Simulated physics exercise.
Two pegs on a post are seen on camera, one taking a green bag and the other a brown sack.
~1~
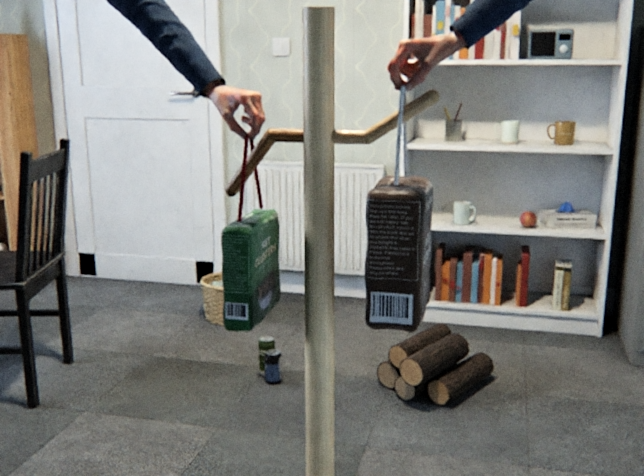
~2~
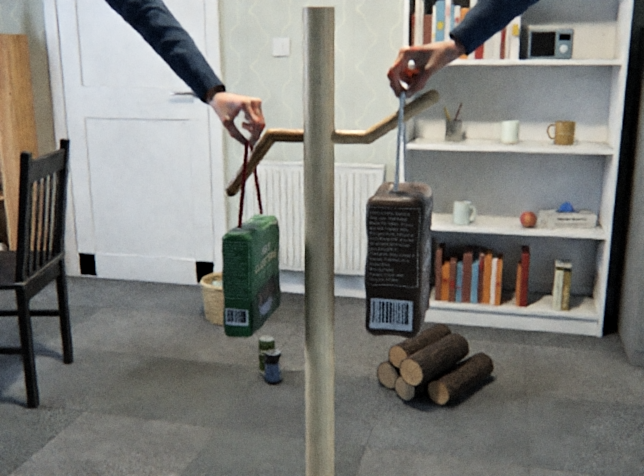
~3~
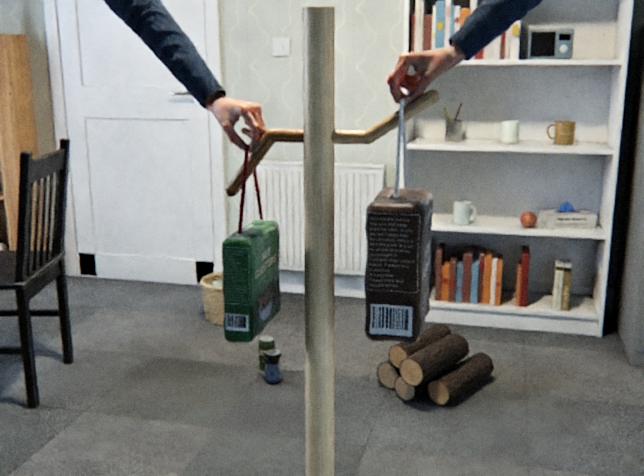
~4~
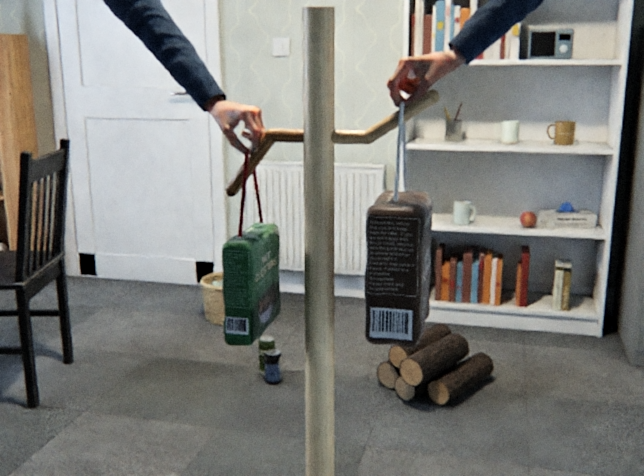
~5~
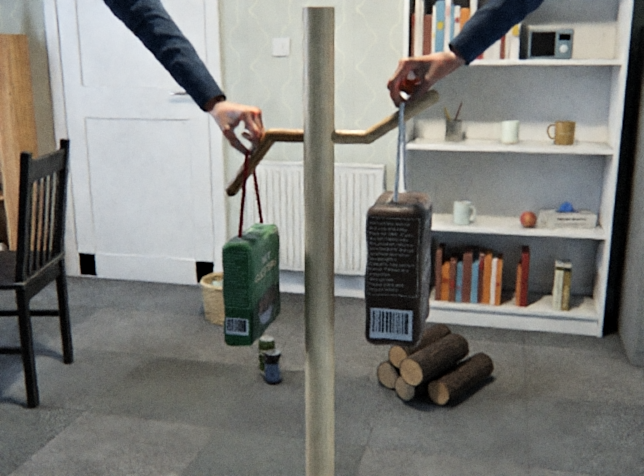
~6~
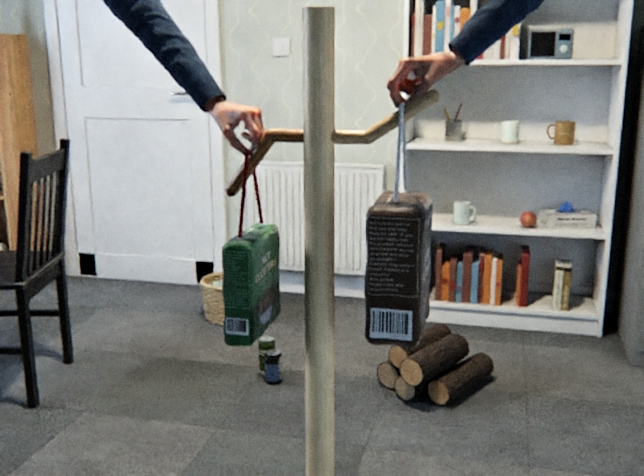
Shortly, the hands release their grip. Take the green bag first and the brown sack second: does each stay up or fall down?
Result: Once let go the green bag will no longer be on the peg; once let go the brown sack will still be up there.
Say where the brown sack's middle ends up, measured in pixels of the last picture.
Rest position approx. (346, 288).
Then, 0.40 s past the final frame, green bag on the floor; brown sack on its peg near (362, 284).
Then, 0.78 s past the final frame, green bag on the floor; brown sack on its peg near (325, 283).
When it is over, green bag on the floor; brown sack on its peg near (346, 288). The green bag comes down and the brown sack stays hanging.
